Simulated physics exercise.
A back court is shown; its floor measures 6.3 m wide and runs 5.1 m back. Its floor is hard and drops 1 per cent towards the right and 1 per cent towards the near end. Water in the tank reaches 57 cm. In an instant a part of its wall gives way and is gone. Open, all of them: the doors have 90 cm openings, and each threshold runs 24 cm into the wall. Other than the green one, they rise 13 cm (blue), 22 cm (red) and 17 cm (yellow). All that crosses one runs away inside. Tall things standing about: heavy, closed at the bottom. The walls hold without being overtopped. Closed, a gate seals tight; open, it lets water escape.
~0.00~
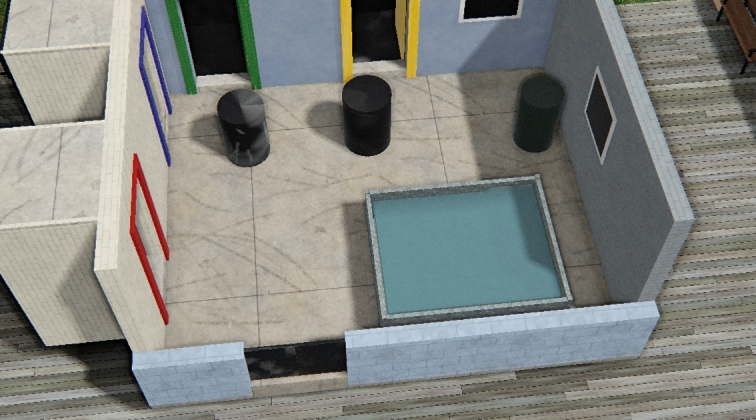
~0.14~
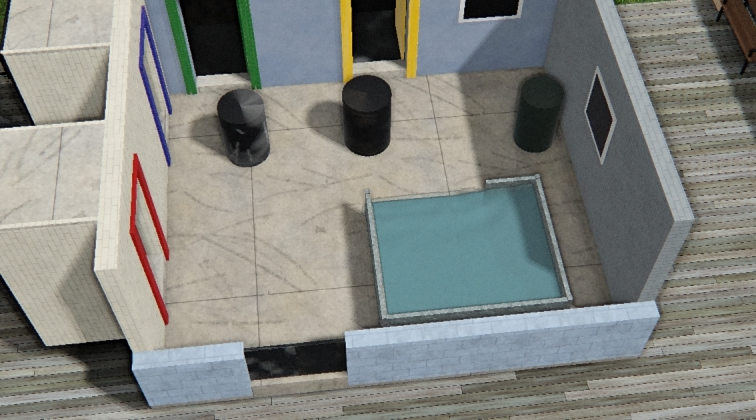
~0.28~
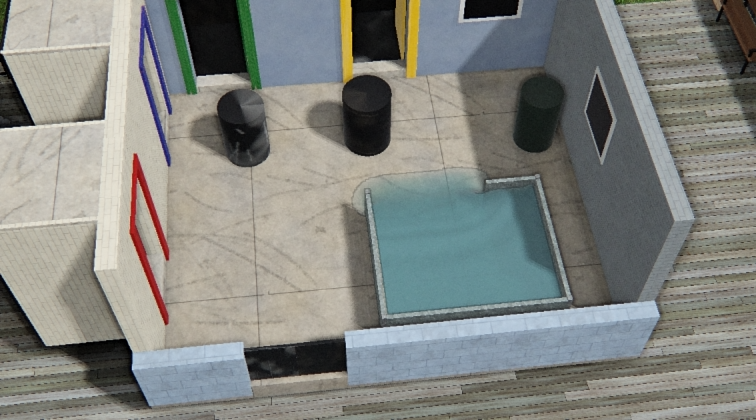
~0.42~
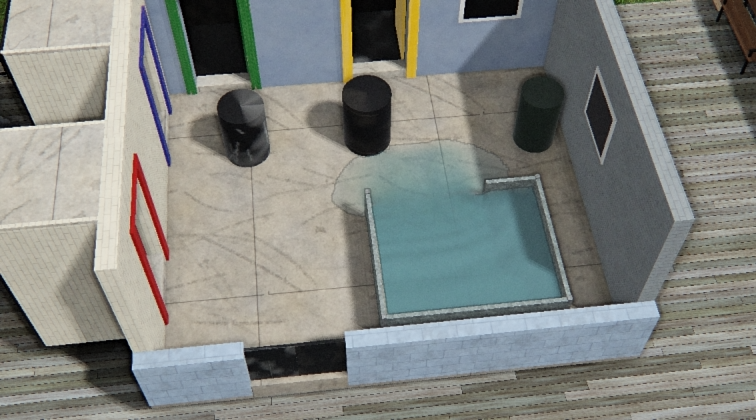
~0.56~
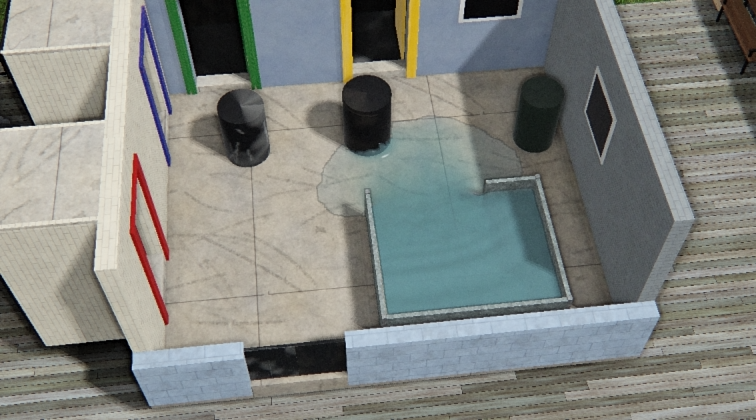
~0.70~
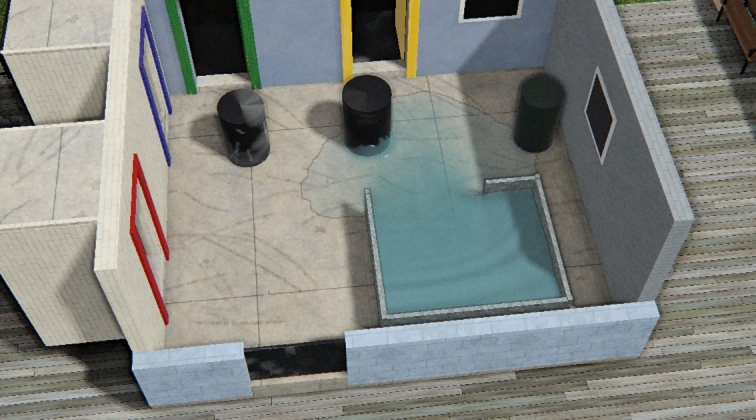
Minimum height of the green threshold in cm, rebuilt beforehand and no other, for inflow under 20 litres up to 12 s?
9 cm.
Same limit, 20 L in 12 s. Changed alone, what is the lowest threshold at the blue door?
Blue would need about 11.0 cm on its own.
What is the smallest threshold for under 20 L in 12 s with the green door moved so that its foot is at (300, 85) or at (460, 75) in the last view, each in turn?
In turn: About 7.5 cm, about 24 cm.
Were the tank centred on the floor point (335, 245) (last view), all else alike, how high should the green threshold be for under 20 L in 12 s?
Some 13.5 cm.
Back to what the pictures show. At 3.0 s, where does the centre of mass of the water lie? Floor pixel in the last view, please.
(421, 185) or so.
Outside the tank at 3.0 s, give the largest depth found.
I'd put it near 36 cm.
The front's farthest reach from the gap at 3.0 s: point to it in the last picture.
Pixel close to (170, 96).
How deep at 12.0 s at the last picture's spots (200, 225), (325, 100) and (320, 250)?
The depths come to about 5, 9 and 5 cm.
After 1.4 s water covers 30 % of the floor, deepest (39 cm) near (388, 157); it has not reached the green door.
After 3.0 s water covers 55 % of the floor, deepest (36 cm) near (549, 117); 13 cm at the green door, 2 litres in over its 13 cm threshold.
After 12.0 s water covers 100 % of the floor, deepest (19 cm) near (521, 343); 5 cm at the green door, 4 litres in over its 13 cm threshold.
At the green door as built, the water arrived by 2.0 s and peaked near 14 cm at 2.6 s.
With a threshold of 7 cm, 49 litres would have come in within the 12 s; with 11.5 cm, 7 litres. So under 20 litres takes about 9 cm.
